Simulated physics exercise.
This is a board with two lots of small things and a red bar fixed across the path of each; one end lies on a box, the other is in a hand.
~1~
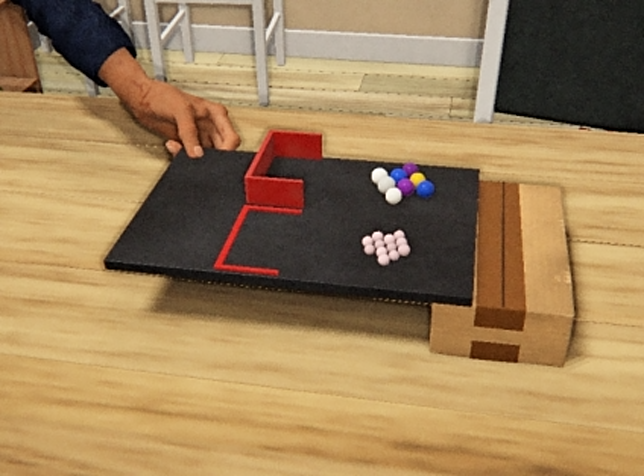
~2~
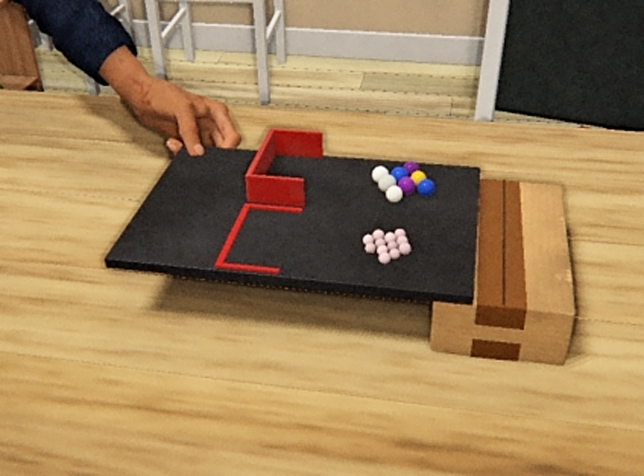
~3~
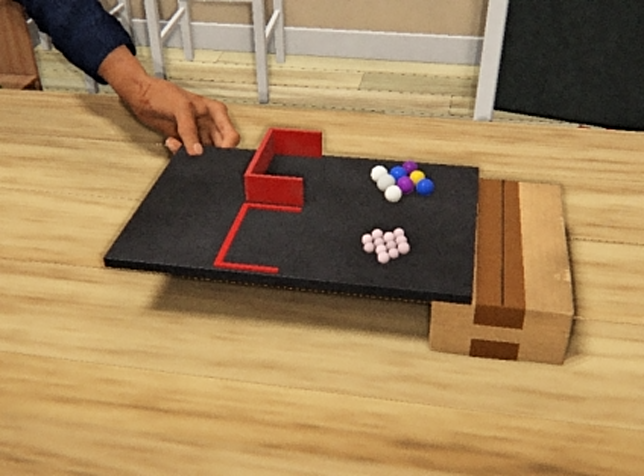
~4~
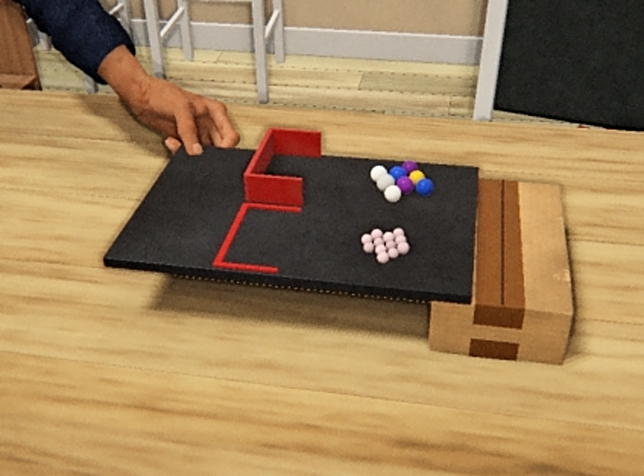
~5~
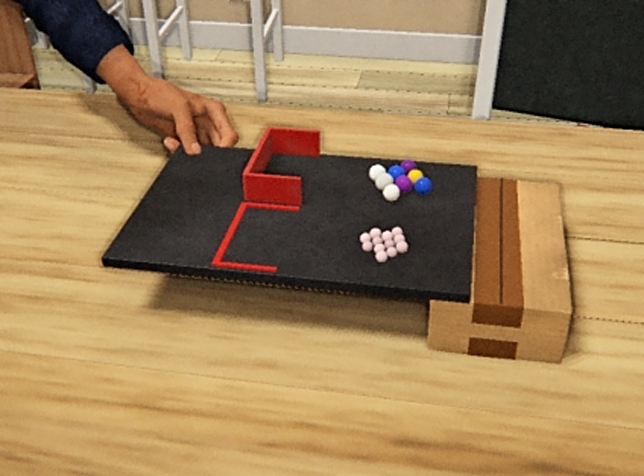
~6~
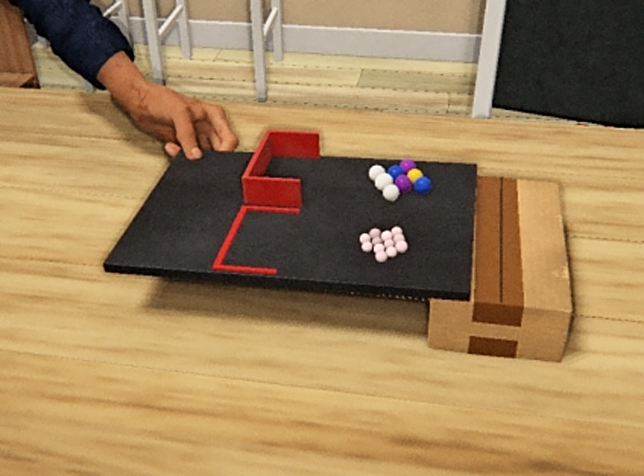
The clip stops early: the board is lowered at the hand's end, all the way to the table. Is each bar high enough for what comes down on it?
The front batch clears its bar; the back batch stays behind its bar.
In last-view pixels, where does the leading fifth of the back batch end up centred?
Close to (274, 192), I reckon.
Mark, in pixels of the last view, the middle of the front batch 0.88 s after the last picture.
Its centre is near (182, 270).
Then, 0.26 s later than the last frame, board sloping at 8°; front batch on its way down; back batch where it was.
Then, 0.54 s later than the last frame, board resting at 12°; front batch on its way down; back batch on its way down.
Then, 0.88 s later than the last frame, board resting at 12°; front batch the larger part past its bar; back batch has reached its bar.
When it is over, board resting at 12°; front batch the larger part past its bar; back batch gathered behind its bar.
